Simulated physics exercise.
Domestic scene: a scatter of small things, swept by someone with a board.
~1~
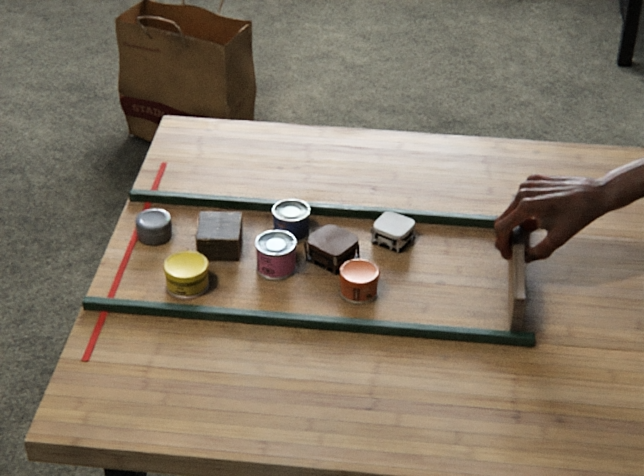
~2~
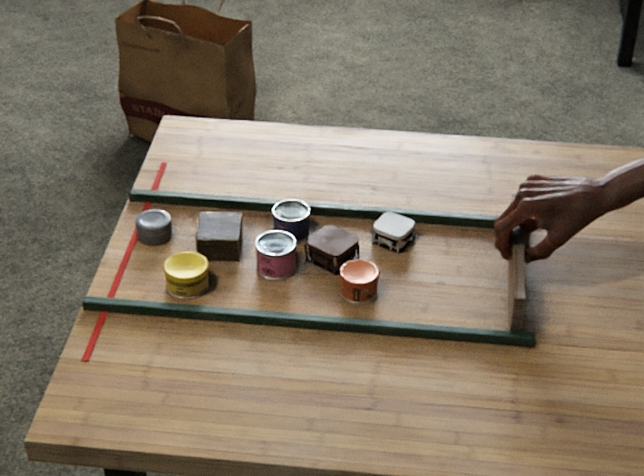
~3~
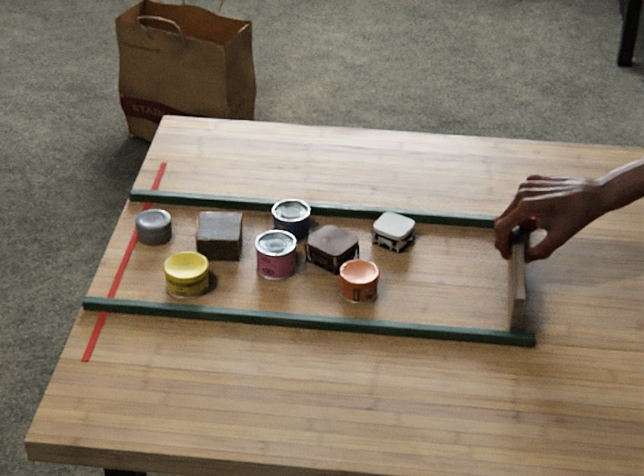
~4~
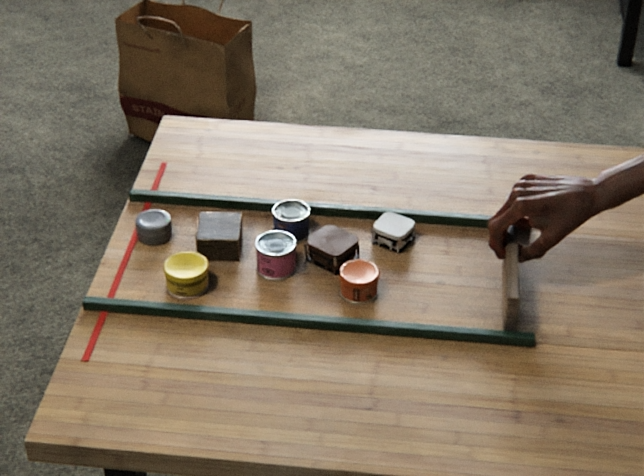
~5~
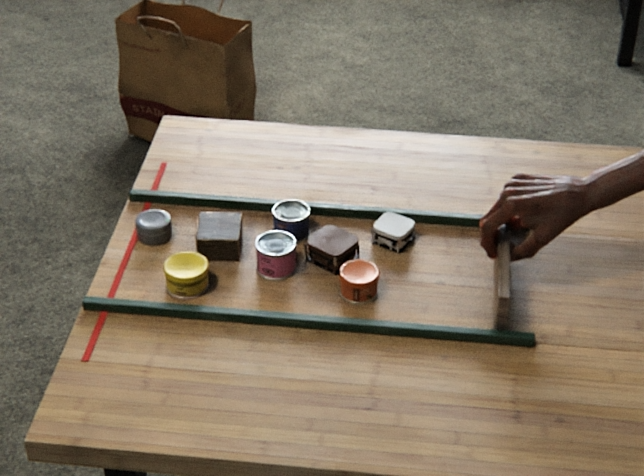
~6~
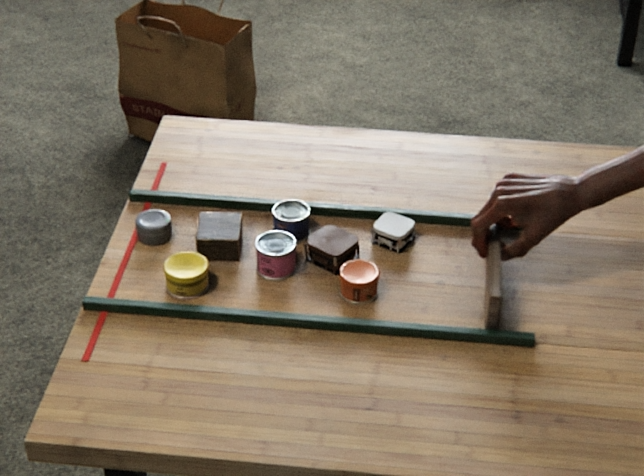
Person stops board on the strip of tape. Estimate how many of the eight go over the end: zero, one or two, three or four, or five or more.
Those that leave the table: Five at the least.
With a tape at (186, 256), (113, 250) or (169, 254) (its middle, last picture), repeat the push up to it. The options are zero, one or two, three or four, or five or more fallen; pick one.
In order: Just one or two, five or over, just one or two.
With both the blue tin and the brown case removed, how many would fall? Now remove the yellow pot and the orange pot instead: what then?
3 in the first case and 3 in the second.
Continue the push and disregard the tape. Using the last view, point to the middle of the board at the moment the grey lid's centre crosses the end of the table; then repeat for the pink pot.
(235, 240) and (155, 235), more or less.
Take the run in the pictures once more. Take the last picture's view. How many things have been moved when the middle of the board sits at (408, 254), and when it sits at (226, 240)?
At the first spot the count is 1, and at the second it is 8.
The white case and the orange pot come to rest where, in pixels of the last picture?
In the last picture they sit at about (127, 208) and about (97, 269).
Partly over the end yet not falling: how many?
I'd put it at 2.
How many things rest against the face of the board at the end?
2 touch it.
Early on, none off yet; grey lid at rest near (154, 227); yellow pot at rest near (187, 276); black block at rest near (220, 236).
Finally, the number that fall off is five or more; lost, brown case, blue tin, pink pot, black block, yellow pot and grey lid.
